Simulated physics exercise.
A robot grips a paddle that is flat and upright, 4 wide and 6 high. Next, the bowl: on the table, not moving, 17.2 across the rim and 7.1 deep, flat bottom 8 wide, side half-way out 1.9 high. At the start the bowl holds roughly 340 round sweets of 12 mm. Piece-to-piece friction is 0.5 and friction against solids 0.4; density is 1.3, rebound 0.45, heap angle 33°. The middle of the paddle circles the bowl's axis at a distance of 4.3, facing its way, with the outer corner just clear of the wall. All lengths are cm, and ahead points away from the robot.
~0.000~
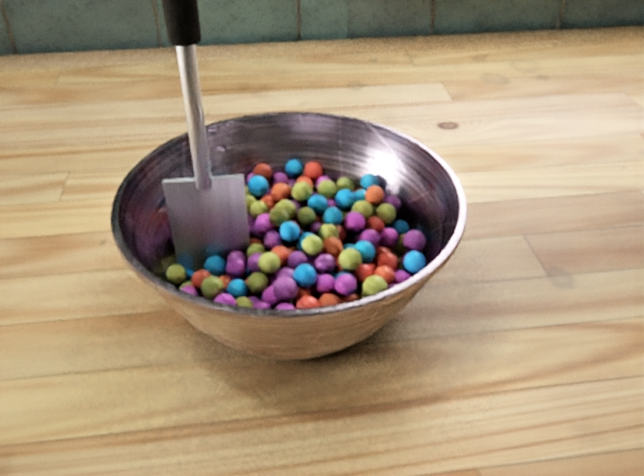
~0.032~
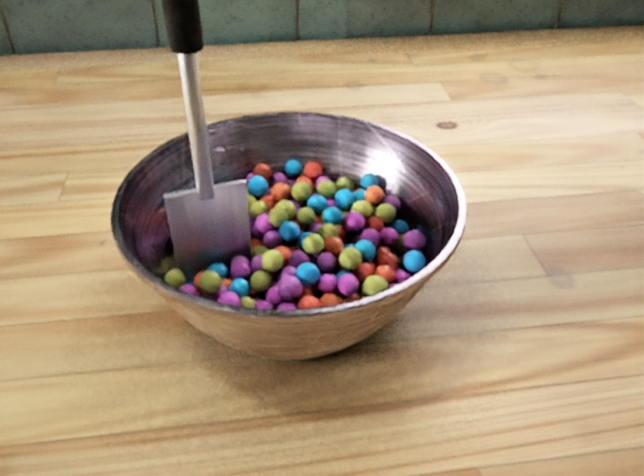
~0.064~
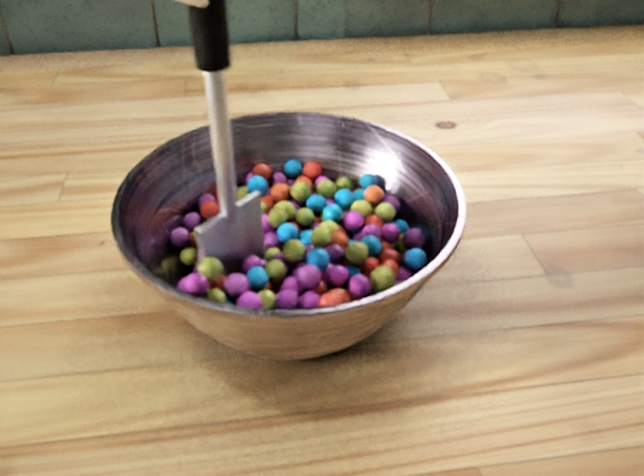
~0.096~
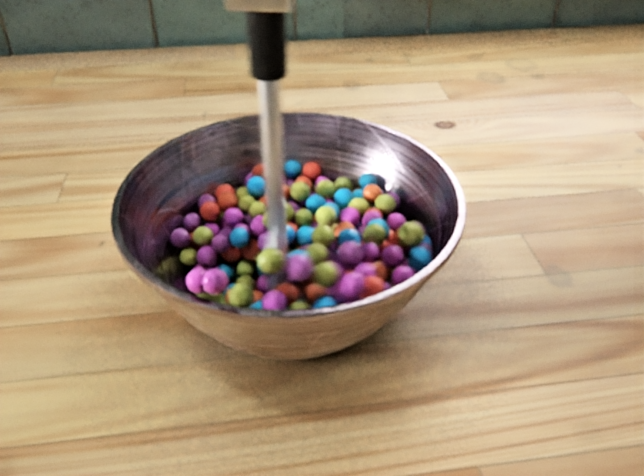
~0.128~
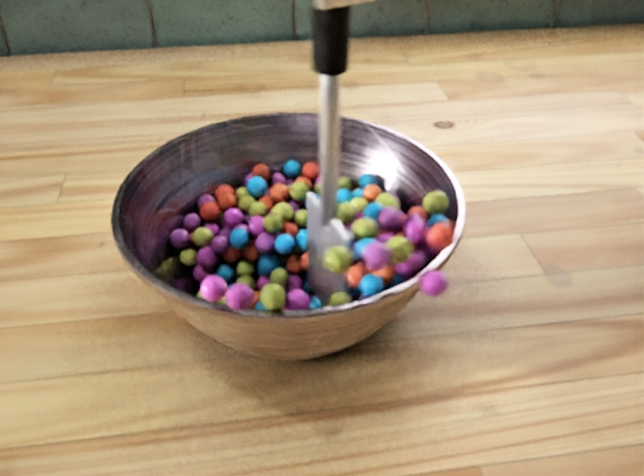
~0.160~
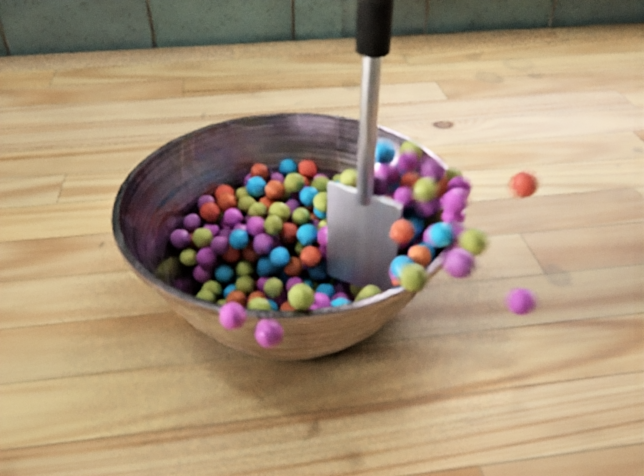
We see a spatula-like paddle sweep from the left side to the right through colourful round sweets in a still metal bowl on a wooden table, heaping them against the right rim as several fly over the edge.
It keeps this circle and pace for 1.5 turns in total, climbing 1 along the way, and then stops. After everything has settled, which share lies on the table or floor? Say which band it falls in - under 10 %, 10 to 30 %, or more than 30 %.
It falls above 30 %.
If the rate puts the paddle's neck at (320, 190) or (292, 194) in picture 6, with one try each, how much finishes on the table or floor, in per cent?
First try: About 25 %; second try: About 20 %.
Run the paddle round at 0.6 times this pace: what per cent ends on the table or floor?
Estimated share: Near 20 per cent.
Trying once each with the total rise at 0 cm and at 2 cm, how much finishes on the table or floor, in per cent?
Estimates: 45 % and 30 %.
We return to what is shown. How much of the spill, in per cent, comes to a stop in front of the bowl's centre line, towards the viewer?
Close to 30 percent, I reckon.
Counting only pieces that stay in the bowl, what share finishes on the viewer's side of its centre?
I'd put it near 40 per cent.
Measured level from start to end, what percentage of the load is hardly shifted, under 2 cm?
Around 15 in a hundred, roughly.
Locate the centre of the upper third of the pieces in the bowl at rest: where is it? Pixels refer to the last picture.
It is centred around (329, 212).
After 0.31 s, 293° round, highest piece 12 above the table; 273 in the bowl, 14 on the table or floor, 53 in flight or on the tool.
After 0.46 s, 84° round, highest piece 10 above the table; 234 in the bowl, 78 on the table or floor, 28 in flight or on the tool.
After 0.74 s, 180° round, highest piece 7 above the table; 209 in the bowl, 131 on the table or floor.
After 1.44 s, 180° round, highest piece 7 above the table; 209 in the bowl, 131 on the table or floor.
At rest, 209 in the bowl, 131 on the table or floor. That is 39 % on the table or floor.
